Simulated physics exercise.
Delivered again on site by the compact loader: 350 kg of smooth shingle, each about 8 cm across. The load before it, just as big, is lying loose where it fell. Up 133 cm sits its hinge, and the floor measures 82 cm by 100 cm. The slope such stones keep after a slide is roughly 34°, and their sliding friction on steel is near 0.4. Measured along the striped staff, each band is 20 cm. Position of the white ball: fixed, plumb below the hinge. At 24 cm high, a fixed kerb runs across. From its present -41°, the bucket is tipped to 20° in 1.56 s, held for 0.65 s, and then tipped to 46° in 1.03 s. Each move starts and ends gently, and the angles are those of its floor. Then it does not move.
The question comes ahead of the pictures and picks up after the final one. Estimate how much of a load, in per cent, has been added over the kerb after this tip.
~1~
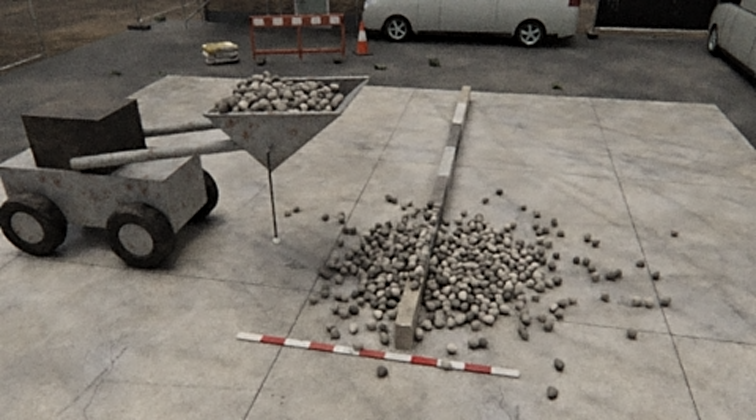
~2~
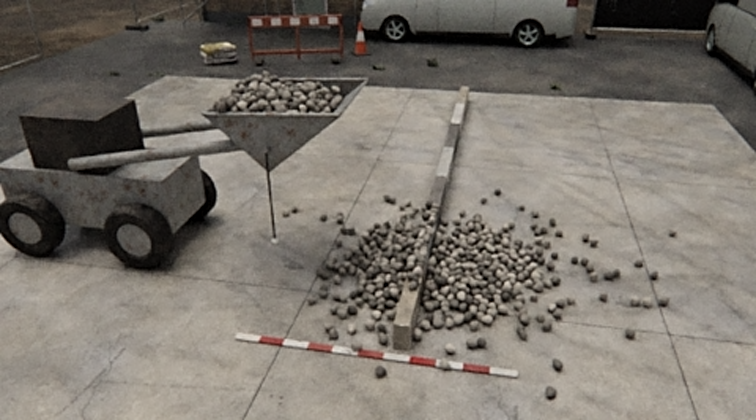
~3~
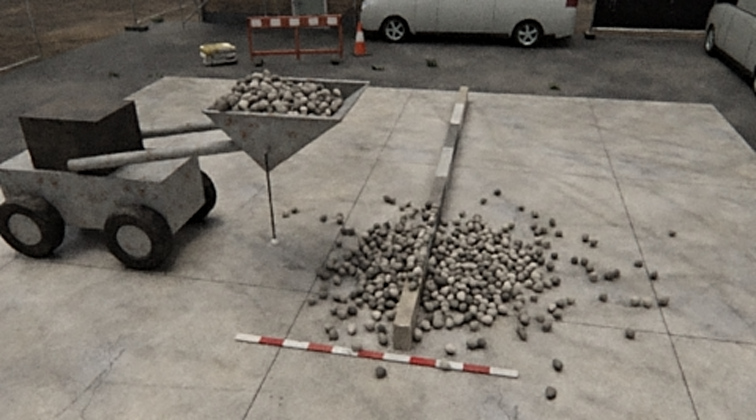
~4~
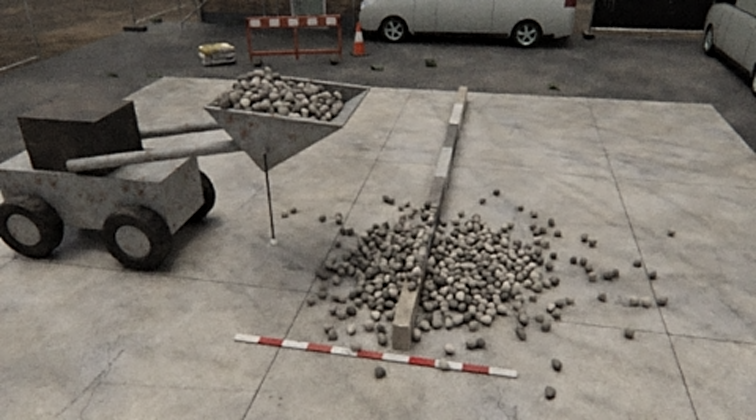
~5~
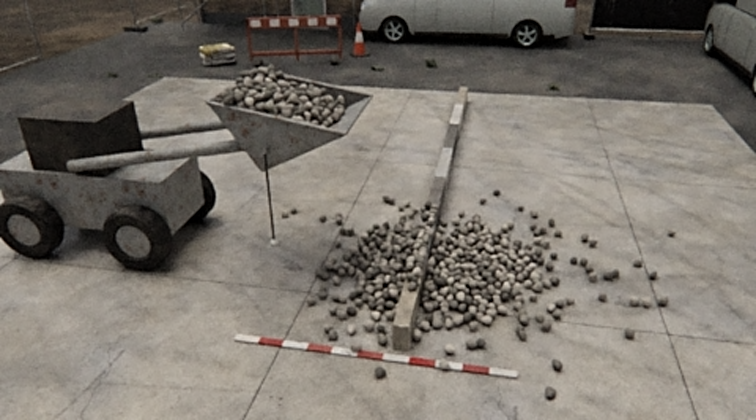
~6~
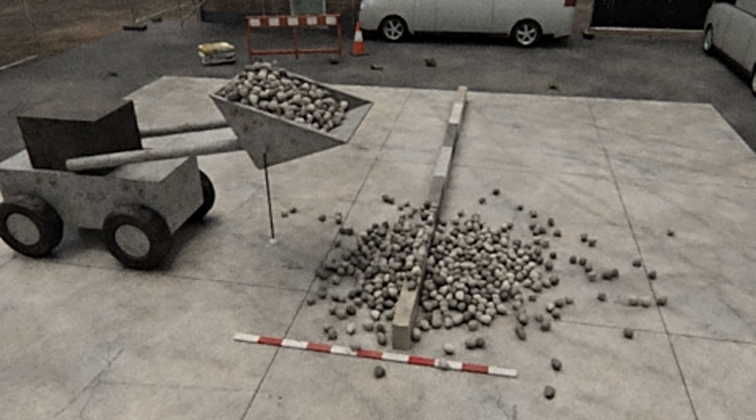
Roughly 13 per cent of a load has been added.
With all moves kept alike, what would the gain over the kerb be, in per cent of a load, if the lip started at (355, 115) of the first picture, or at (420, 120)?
Case one about 30 %, case two about 100 %.
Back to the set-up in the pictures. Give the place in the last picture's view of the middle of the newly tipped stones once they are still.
Roughly pixel (384, 251) in the last view.
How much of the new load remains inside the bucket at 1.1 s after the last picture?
Around 75 in a hundred.
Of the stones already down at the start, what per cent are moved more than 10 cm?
I'd put it at about 15 per cent.
Then, 0.6 s after the last picture the floor is at 10°; in per cent of one load, 100 in the bucket, 45 on this side of the kerb, 55 over the kerb; the foremost stones are at (671, 296).
Then, 1.1 s after the last picture the floor is at 20°; in per cent of one load, 73 in the bucket, 72 on this side of the kerb, 55 over the kerb; the foremost stones are at (671, 296).
Then, 3.1 s after the last picture the floor is at 46°; in per cent of one load, 0 in the bucket, 132 on this side of the kerb, 68 over the kerb; the foremost stones are at (671, 296).
Then, 5.7 s after the last picture the floor is at 46°; in per cent of one load, 0 in the bucket, 132 on this side of the kerb, 68 over the kerb; the foremost stones are at (671, 296). Net gain over the kerb, 13.
